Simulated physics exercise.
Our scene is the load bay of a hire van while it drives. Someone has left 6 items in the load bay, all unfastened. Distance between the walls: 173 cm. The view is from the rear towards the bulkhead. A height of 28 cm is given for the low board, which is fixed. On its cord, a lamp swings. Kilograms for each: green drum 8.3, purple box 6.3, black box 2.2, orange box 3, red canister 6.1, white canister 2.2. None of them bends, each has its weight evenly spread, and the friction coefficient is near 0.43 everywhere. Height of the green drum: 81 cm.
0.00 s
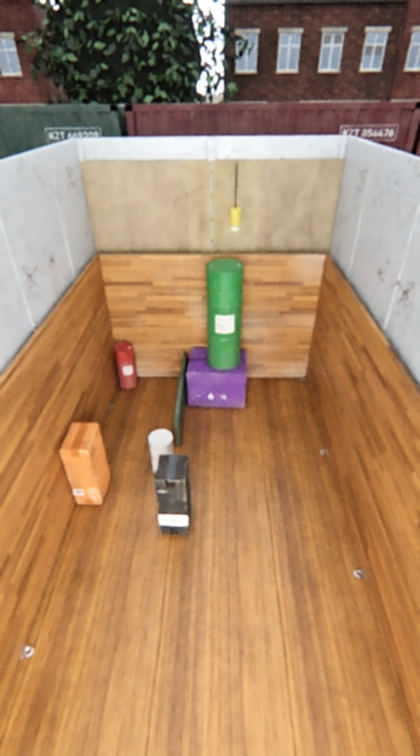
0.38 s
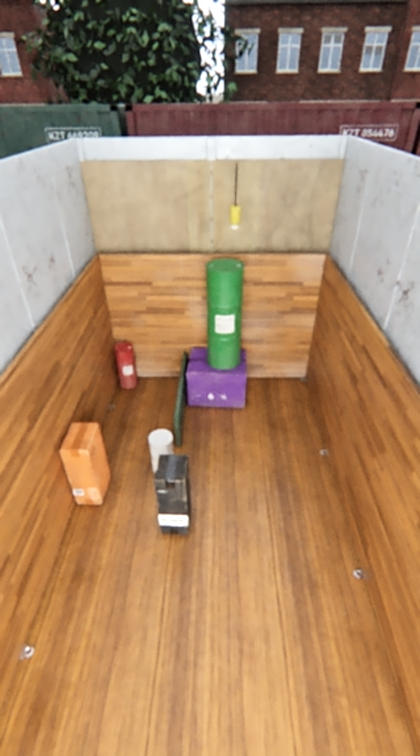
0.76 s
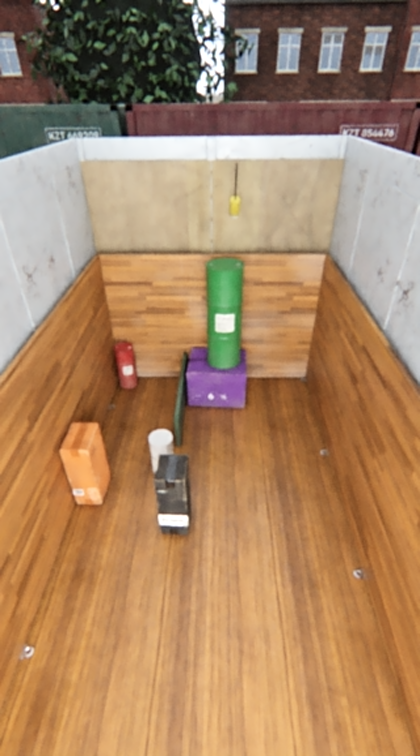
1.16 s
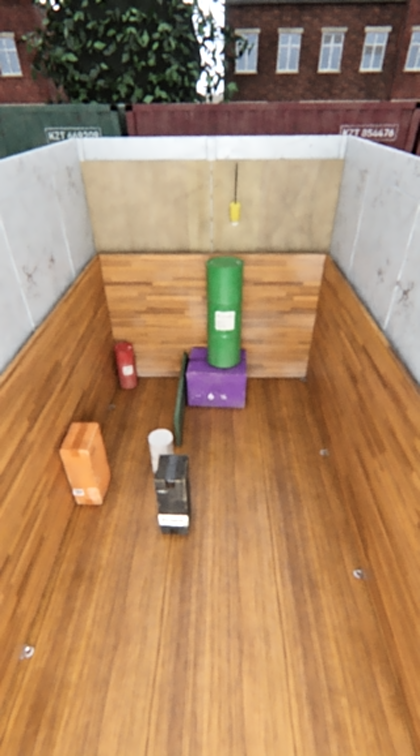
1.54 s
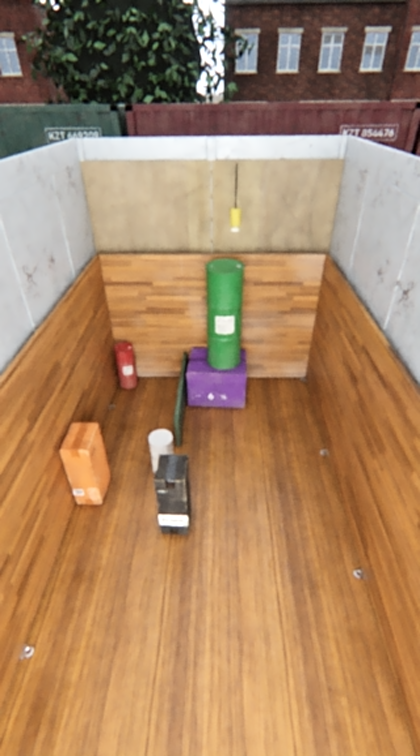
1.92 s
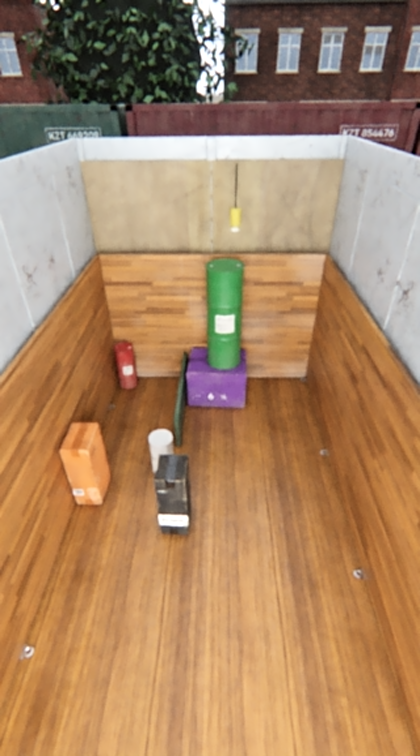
We see a wood-lined load bay with a green drum on a purple box, black and orange boxes, and red and white canisters; the hanging lamp shifts slightly and settles back, while the drum barely leans, then straightens.
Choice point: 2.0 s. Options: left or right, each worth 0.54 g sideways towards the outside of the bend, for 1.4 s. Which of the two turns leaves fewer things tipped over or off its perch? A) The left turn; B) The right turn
B.
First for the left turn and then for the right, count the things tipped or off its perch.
Count for left: 5; count for right: 2.
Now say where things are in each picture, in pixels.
In the first frame, steady run; green drum (224, 316); purple box (218, 377).
In the second frame, push 0.33 g forwards; red canister (126, 366); white canister (162, 453).
In the third frame, push 0.33 g forwards; black box (174, 495); orange box (87, 465).
In the fourth frame, push 0.18 g forwards; green drum (224, 314) leaning 3°; red canister (126, 366).
In the fifth frame, steady run; black box (174, 495); orange box (87, 465).
In the sixth frame, steady run; green drum (224, 316); purple box (218, 377).
Turning left. At 2.62 s, push 0.54 g right; green drum leaning 21° near (246, 314); orange box leaning 42°; black box leaning 41°.
After 3.02 s, push 0.54 g right; green drum leaning 51° near (271, 321); purple box slid 2 cm near (220, 377); black box on its side.
After 3.32 s, push 0.18 g right; green drum leaning 51° near (271, 321); purple box slid 2 cm near (220, 377); black box on its side.
At rest (4.0 s), tipped over in the load bay, green drum, black box, orange box, red canister and white canister; the last one in place, give or take 15 cm. In the last view, green drum near (271, 321), purple box near (220, 377).
Turning right instead, green drum and black box tipped over or off its perch, 2 of 6 in all.
